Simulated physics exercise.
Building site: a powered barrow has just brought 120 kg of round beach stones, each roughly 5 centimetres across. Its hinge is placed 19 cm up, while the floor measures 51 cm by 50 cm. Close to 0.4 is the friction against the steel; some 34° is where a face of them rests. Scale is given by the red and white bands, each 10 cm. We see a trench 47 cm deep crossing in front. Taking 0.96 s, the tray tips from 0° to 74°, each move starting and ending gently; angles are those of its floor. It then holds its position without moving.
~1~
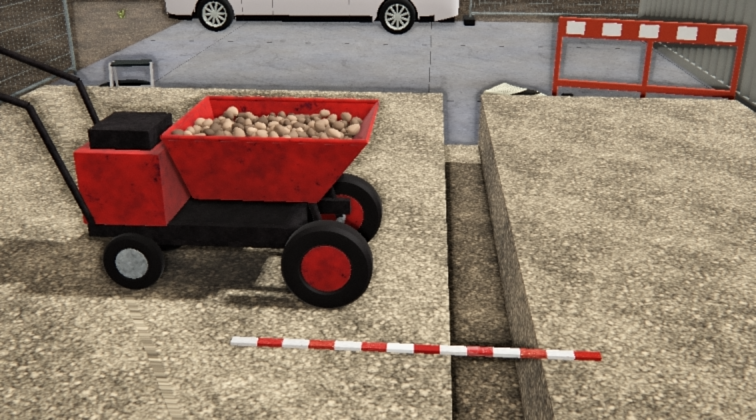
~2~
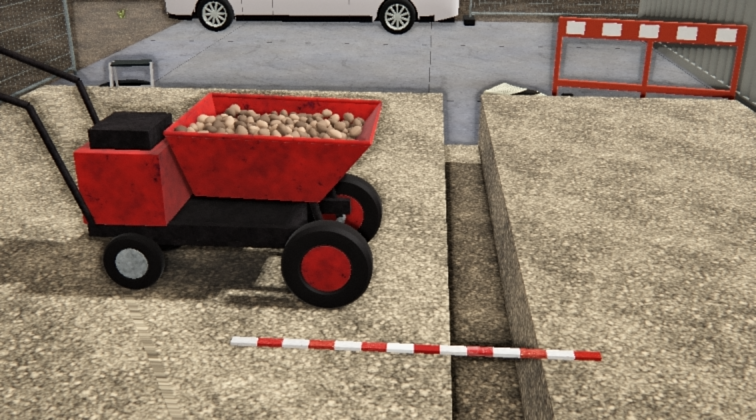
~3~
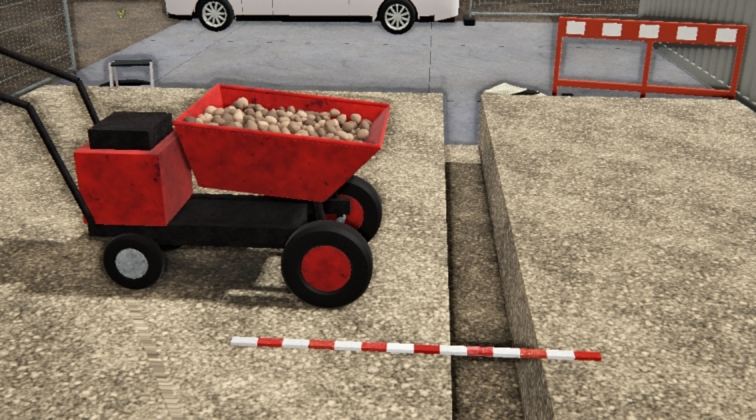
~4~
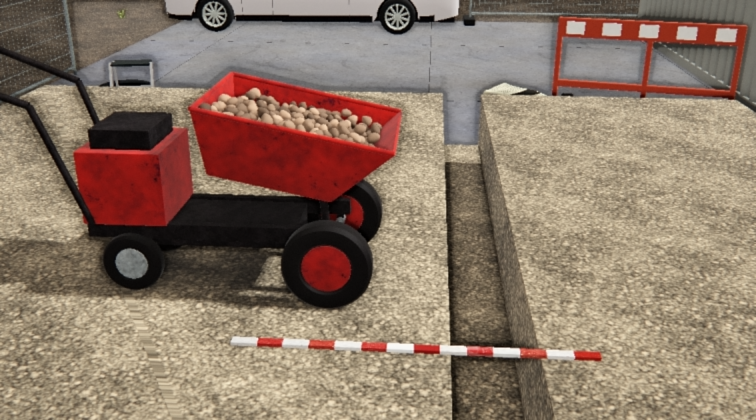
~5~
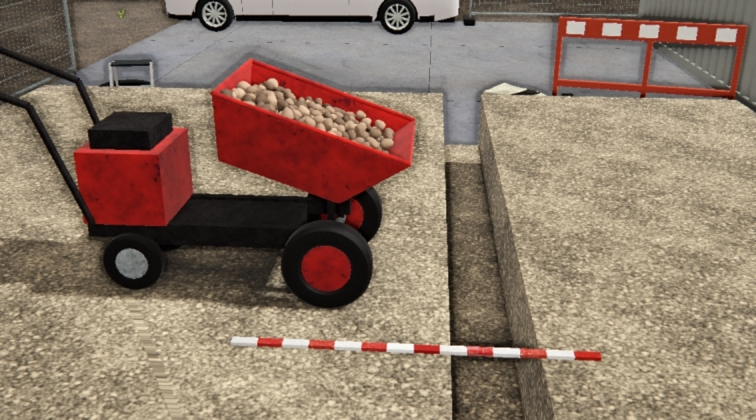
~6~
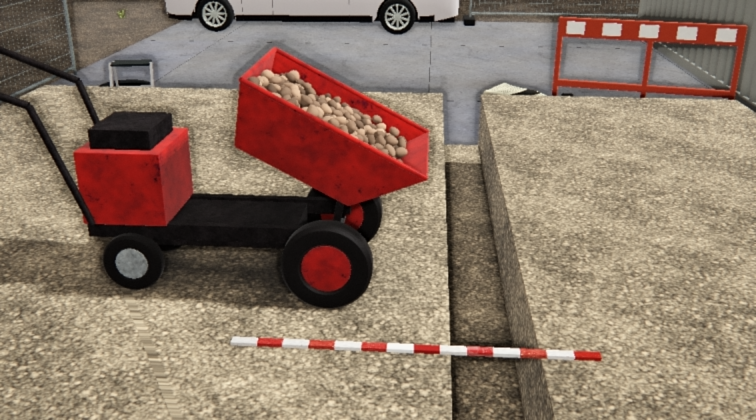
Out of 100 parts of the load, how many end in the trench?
Some 71 out of 100.
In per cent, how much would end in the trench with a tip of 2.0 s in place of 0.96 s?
It'd be some 85 per cent.
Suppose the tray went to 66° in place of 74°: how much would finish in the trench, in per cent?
The trench would hold about 70% of it.
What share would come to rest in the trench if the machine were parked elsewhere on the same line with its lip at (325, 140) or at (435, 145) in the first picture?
The first start gives about 100 per cent, the second about 10.
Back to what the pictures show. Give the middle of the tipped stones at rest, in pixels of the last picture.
At about pixel (500, 352) in the last view.
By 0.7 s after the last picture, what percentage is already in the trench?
About 40%.
Then, 0.3 s after the last picture the floor is at 62°, 100 % in the tray; the foremost stones are at (469, 220).
Then, 0.7 s after the last picture the floor is at 74°, 45 % in the tray, 41 % in the trench, 14 % past the trench; the foremost stones are at (585, 281).
Then, 1.0 s after the last picture the floor is at 74°, 10 % in the tray, 61 % in the trench, 29 % past the trench; the foremost stones are at (720, 286).
Then, 3.0 s after the last picture the floor is at 74°, 0 % in the tray, 71 % in the trench, 29 % past the trench; the foremost stones are past the picture's edge.
